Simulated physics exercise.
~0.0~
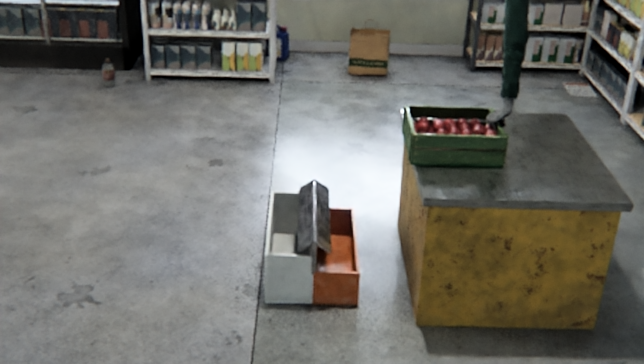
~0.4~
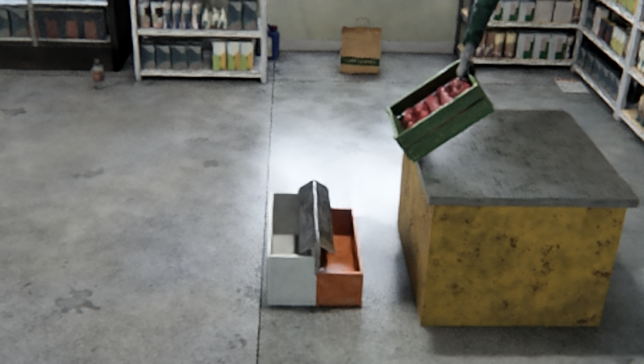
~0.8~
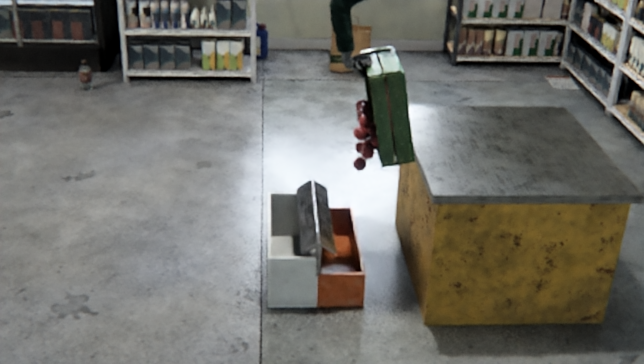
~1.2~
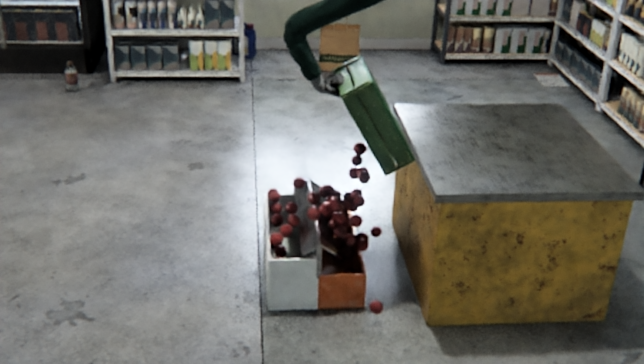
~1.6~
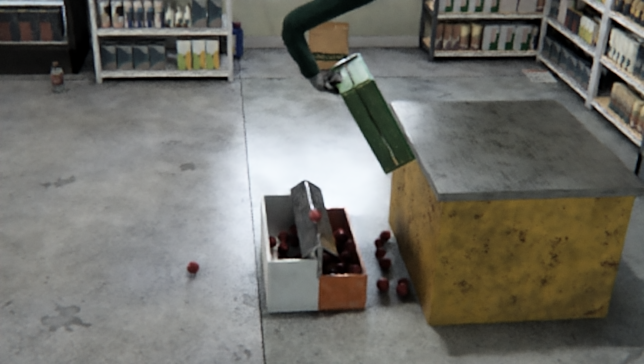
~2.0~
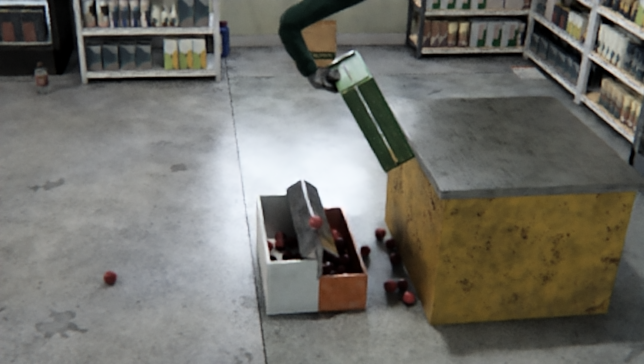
On the grey concrete floor of a shop lined with stocked shelves, a green box of red apples sits on a yellow bench with a dark top. A dark green arm lifts the box and tilts it leftward over an orange tote and a white bin, which share a peaked splitter. The box tips past upright and the apples tumble out in a loose stream, scattering over the splitter. They settle in both containers, while several land beside the bench and one rolls away left. The arm holds the emptied box steeply tilted.
